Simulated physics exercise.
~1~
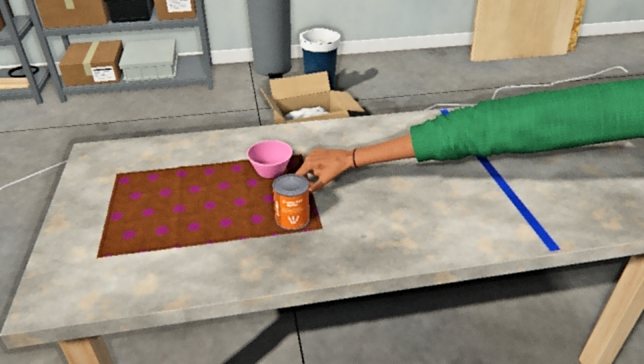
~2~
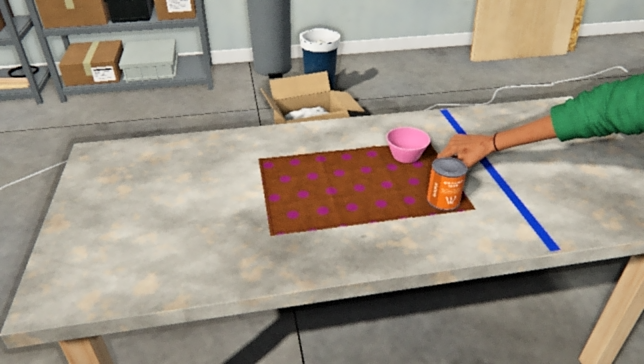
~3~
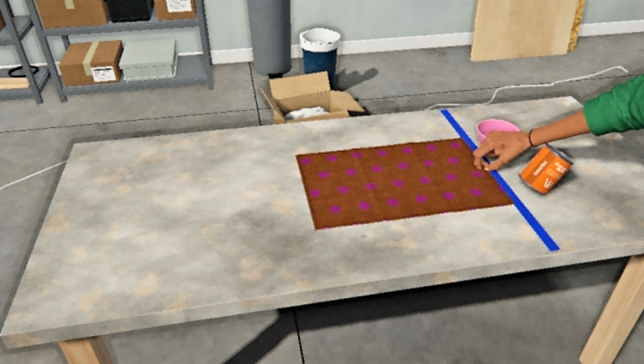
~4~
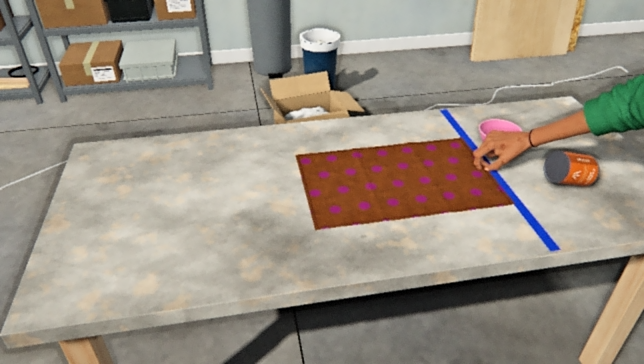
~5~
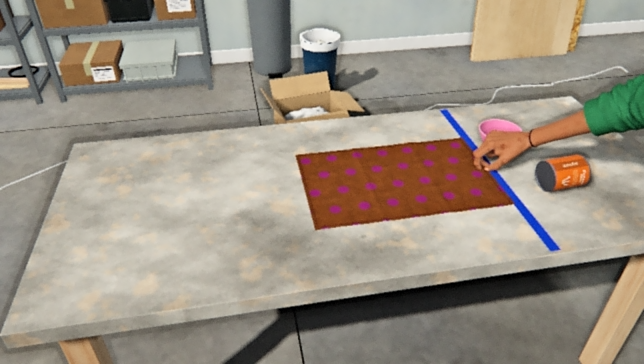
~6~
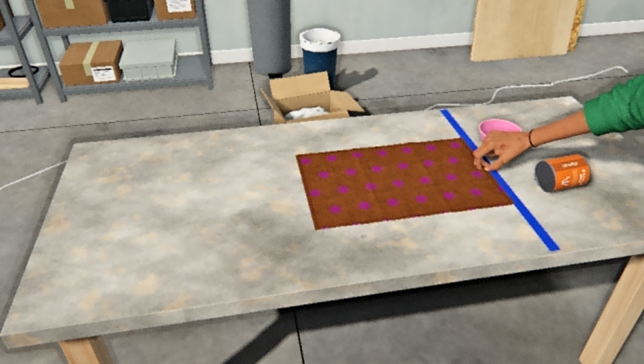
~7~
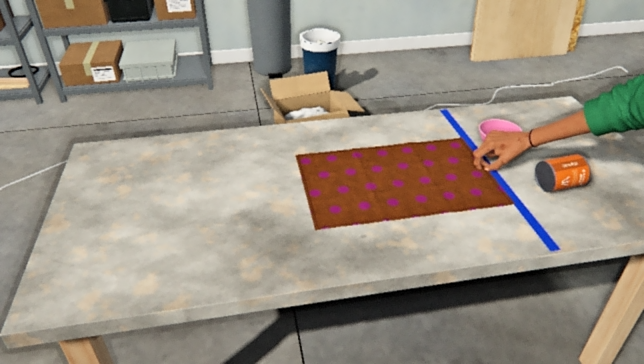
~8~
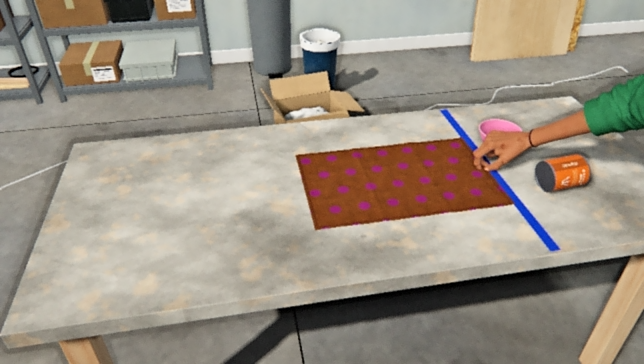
In a workshop with a concrete floor, seen from a raised, still viewpoint, a pale, mottled workbench carries a brown, purple-dotted cloth on its left side. A pink bowl and an upright orange tin sit near the cloth's right end, with a strip of blue tape farther right. A hand in a green sleeve draws the cloth rightward, and both objects ride along. As the front hem reaches the tape, the cloth stops, while the bowl slides off ahead and the tin shoots forward, tipping over. The tin rolls slightly back and rests on its side, with the bowl upright behind the hand.
